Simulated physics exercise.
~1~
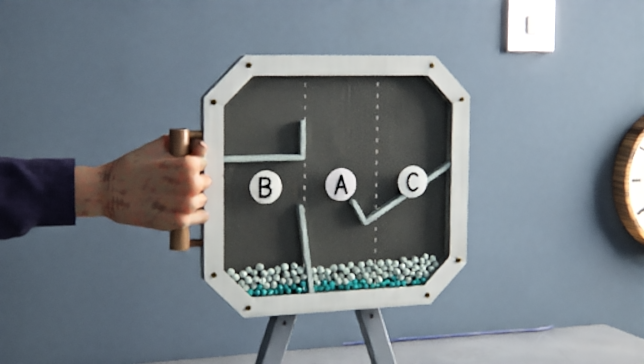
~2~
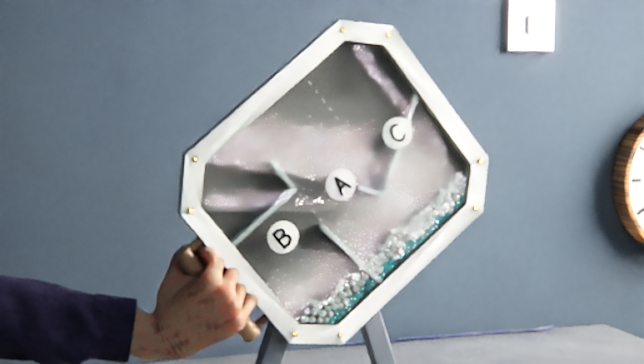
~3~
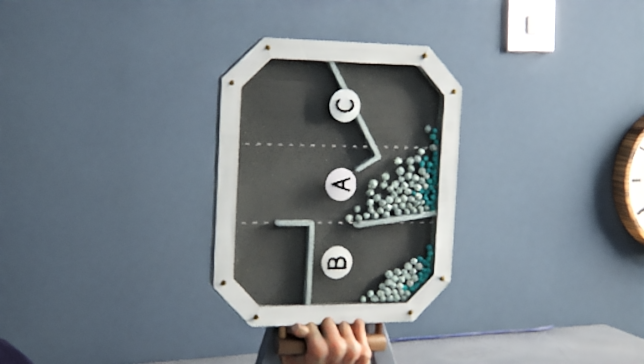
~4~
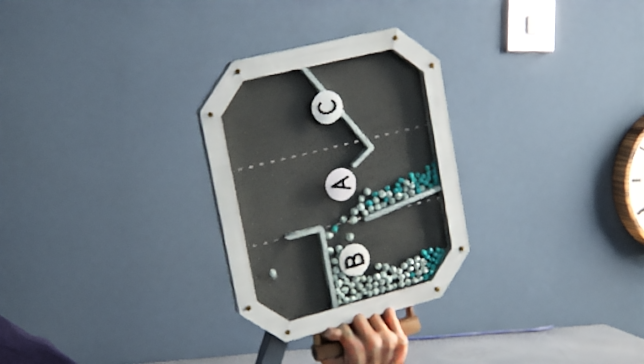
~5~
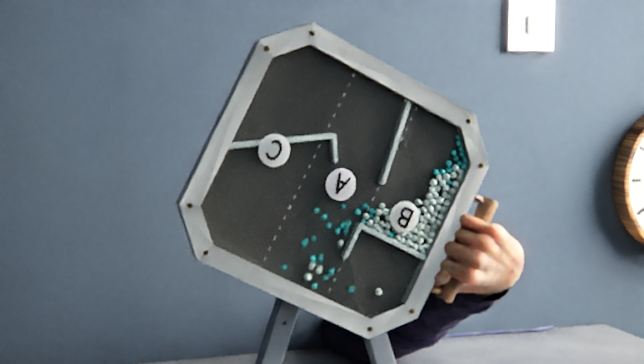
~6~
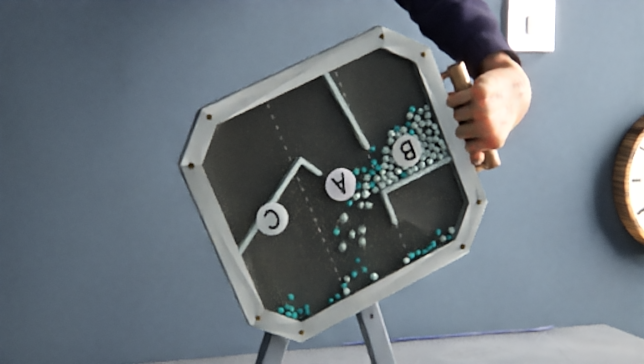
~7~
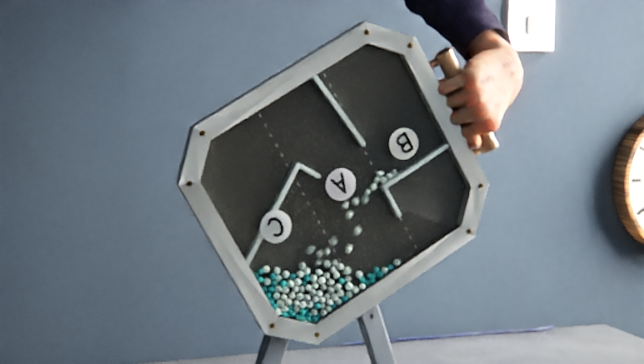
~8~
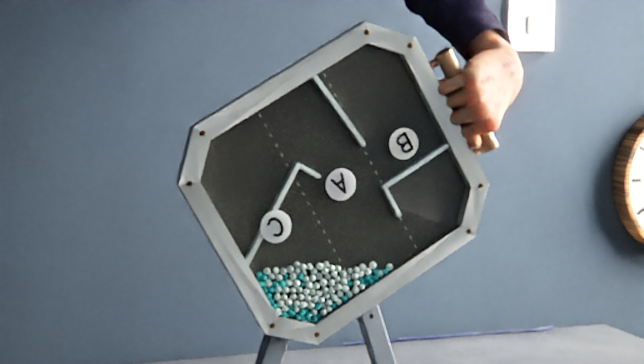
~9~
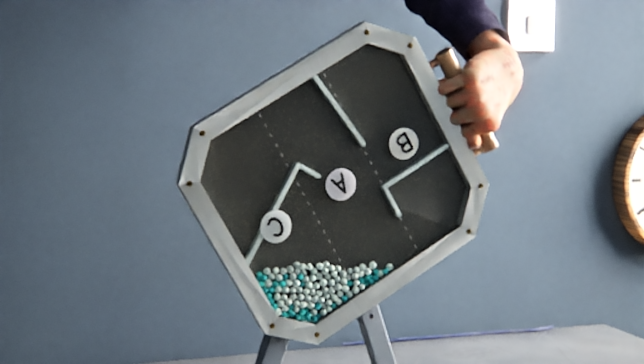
Octagonal case of white and turquoise beads being turned anticlockwise by hand, beads spilling past ledges and settling mostly in strip C.
